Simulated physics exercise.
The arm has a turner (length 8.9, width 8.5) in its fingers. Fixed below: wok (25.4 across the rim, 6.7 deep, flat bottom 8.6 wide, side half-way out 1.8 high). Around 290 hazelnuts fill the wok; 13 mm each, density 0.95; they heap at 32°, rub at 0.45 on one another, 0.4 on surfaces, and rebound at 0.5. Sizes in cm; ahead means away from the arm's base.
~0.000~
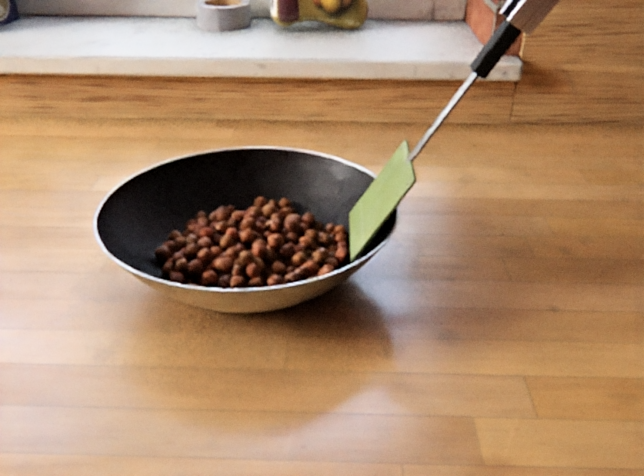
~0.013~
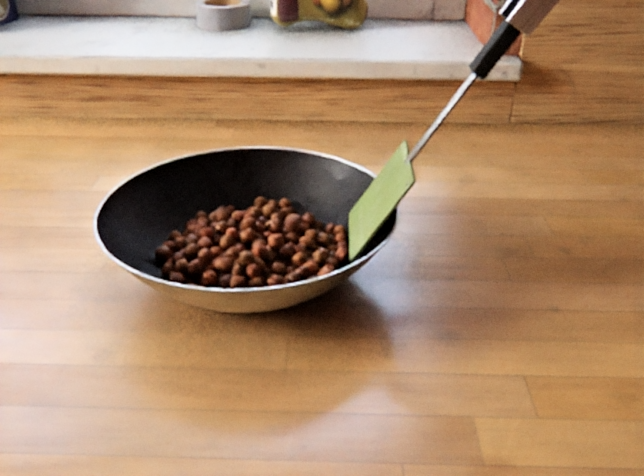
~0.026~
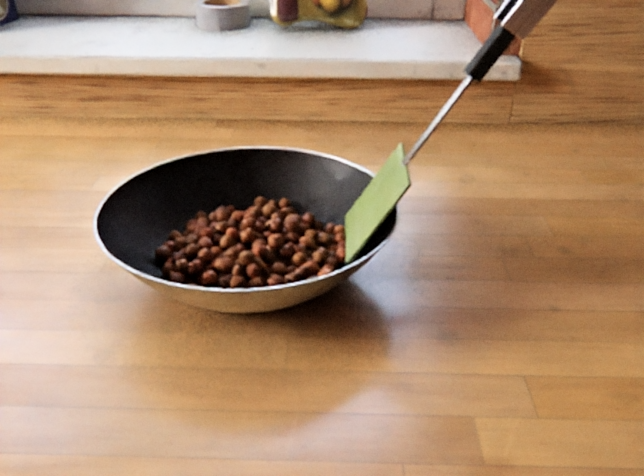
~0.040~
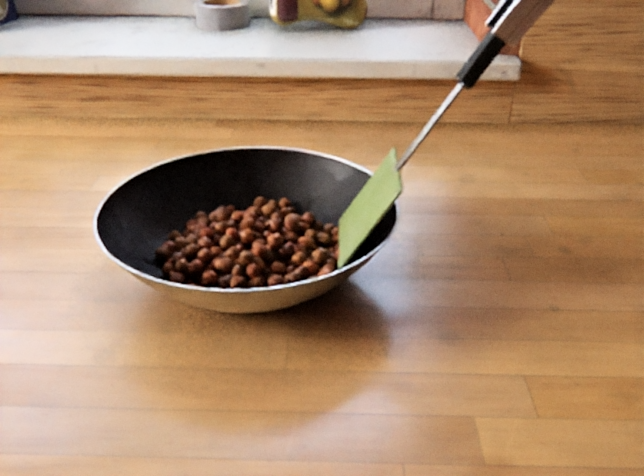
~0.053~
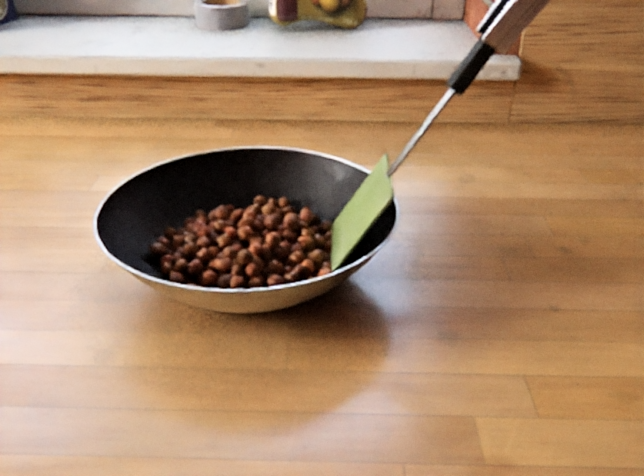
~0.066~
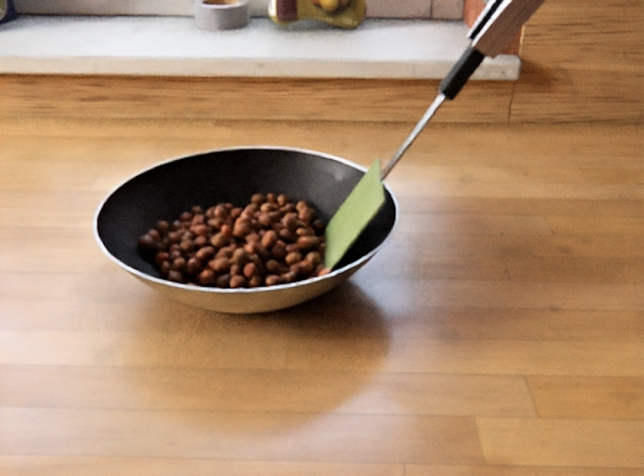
Green turner easing down and left into a dark wok on a wooden counter, nudging the heaped hazelnuts slightly leftward.
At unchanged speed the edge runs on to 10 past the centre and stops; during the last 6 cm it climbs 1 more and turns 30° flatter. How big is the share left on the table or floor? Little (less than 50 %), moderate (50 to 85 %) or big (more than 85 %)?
Share on the table or floor: Little (less than 50 %).
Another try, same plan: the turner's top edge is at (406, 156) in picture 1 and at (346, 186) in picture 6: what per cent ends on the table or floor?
Some 60 per cent.
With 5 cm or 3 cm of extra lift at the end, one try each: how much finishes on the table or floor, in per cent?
About 35 and 40 per cent.
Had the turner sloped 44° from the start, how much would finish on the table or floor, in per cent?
In that case some 30 per cent.
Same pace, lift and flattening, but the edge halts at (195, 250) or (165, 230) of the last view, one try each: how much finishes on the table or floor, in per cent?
About 0 and 15 per cent.
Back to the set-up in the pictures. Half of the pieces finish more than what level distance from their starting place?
Some 12 cm.
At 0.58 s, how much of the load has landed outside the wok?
Some 40 per cent.
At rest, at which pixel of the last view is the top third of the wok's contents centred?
At about (166, 237).
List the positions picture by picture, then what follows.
The turner top edge at (411, 159), sloping 58°; upper third of the load around (256, 241), from x 165 to 345, top at y 205; 289 in the wok, in the first frame.
The turner top edge at (410, 159), sloping 58°; upper third of the load around (256, 241), from x 165 to 345, top at y 205, in the second frame.
The turner top edge at (406, 162), sloping 58°; upper third of the load around (256, 241), from x 165 to 345, top at y 205, in the third frame.
The turner top edge at (398, 167), sloping 58°; upper third of the load around (254, 242), from x 165 to 340, top at y 205, in the fourth frame.
The turner top edge at (390, 173), sloping 58°; upper third of the load around (249, 242), from x 155 to 335, top at y 200, in the fifth frame.
The turner top edge at (382, 178), sloping 58°; upper third of the load around (243, 238), from x 145 to 335, top at y 200; 289 in the wok, in the sixth frame.
After 0.19 s, sloping 58°, highest piece 7 above the table; 289 in the wok.
After 0.32 s, sloping 49°, highest piece 9 above the table; 280 in the wok, 9 on the blade or in flight.
After 0.58 s, sloping 28°, highest piece 9 above the table; 171 in the wok, 112 on the table or floor, 6 on the blade or in flight.
After 1.63 s, sloping 28°, highest piece 7 above the table; 169 in the wok, 120 on the table or floor.
In the end, 169 in the wok, 120 on the table or floor. That is 42 % on the table or floor.
